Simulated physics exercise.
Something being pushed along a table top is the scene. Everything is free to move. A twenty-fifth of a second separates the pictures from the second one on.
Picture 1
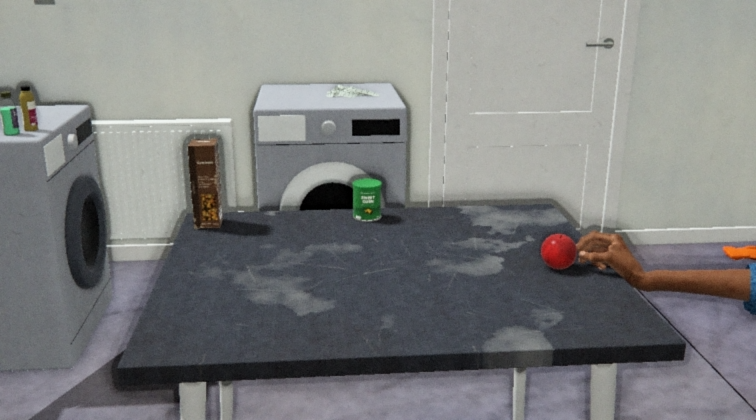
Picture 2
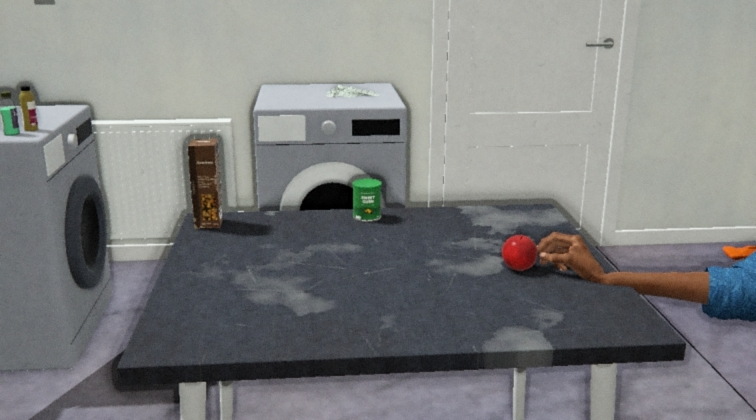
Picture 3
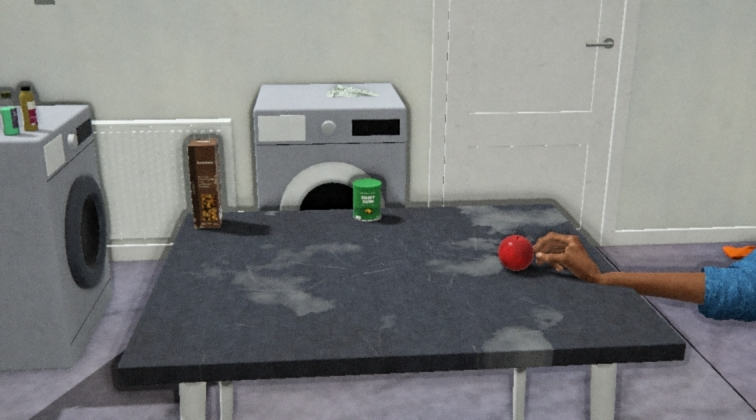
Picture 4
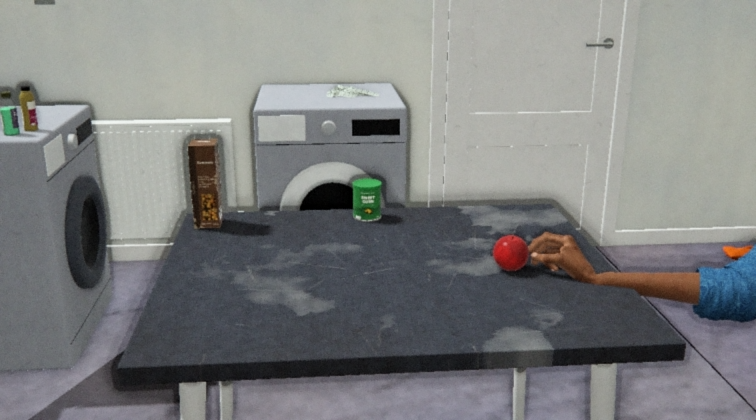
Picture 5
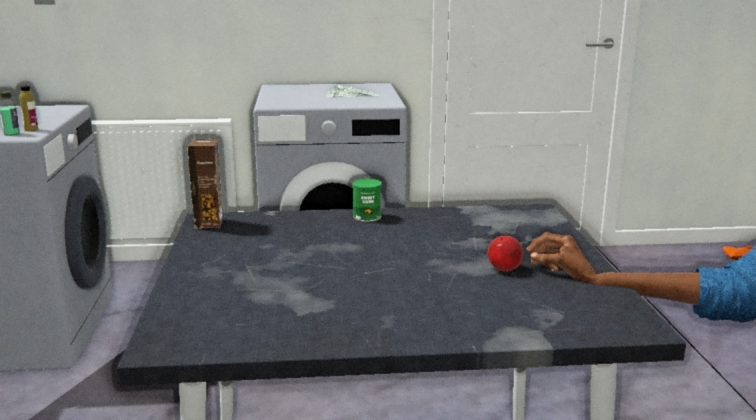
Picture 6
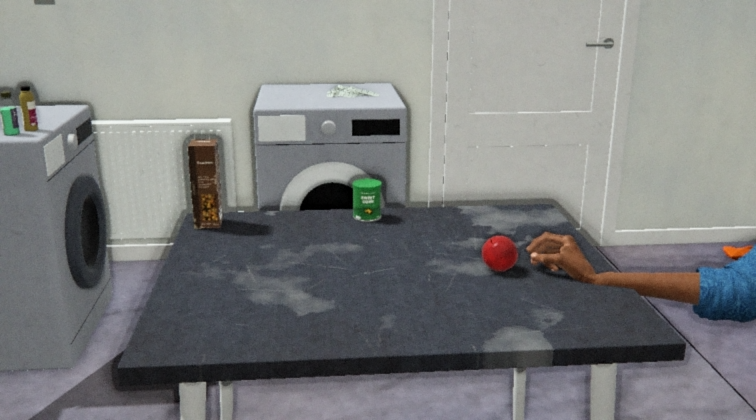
To begin with, a hand reaching in from the right touches a red apple on a dark tabletop, with a box and a green container near the back edge. The hand pushes the apple left, then stays nearly still while the apple rolls slightly farther left, opening a small gap.
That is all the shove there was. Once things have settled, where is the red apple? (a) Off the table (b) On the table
Answer: B.
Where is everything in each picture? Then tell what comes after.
In the first frame, under the hand; red apple (559, 251).
In the second frame, under the hand; red apple (520, 253).
In the third frame, under the hand; red apple (516, 253).
In the fourth frame, red apple (511, 253).
In the fifth frame, red apple (505, 253).
In the sixth frame, red apple (500, 254) rolled a little.
Then, 0.10 s after the last picture, red apple rolled about its own width near (487, 254).
Then, 0.40 s after the last picture, red apple rolled well along near (454, 255).
Then, 0.60 s after the last picture, red apple rolled well along near (437, 256).
Then, 1.00 s after the last picture, red apple rolled well along near (417, 256).
At rest, moved from the start, red apple. Seen from the same camera at the end, red apple near (413, 256).
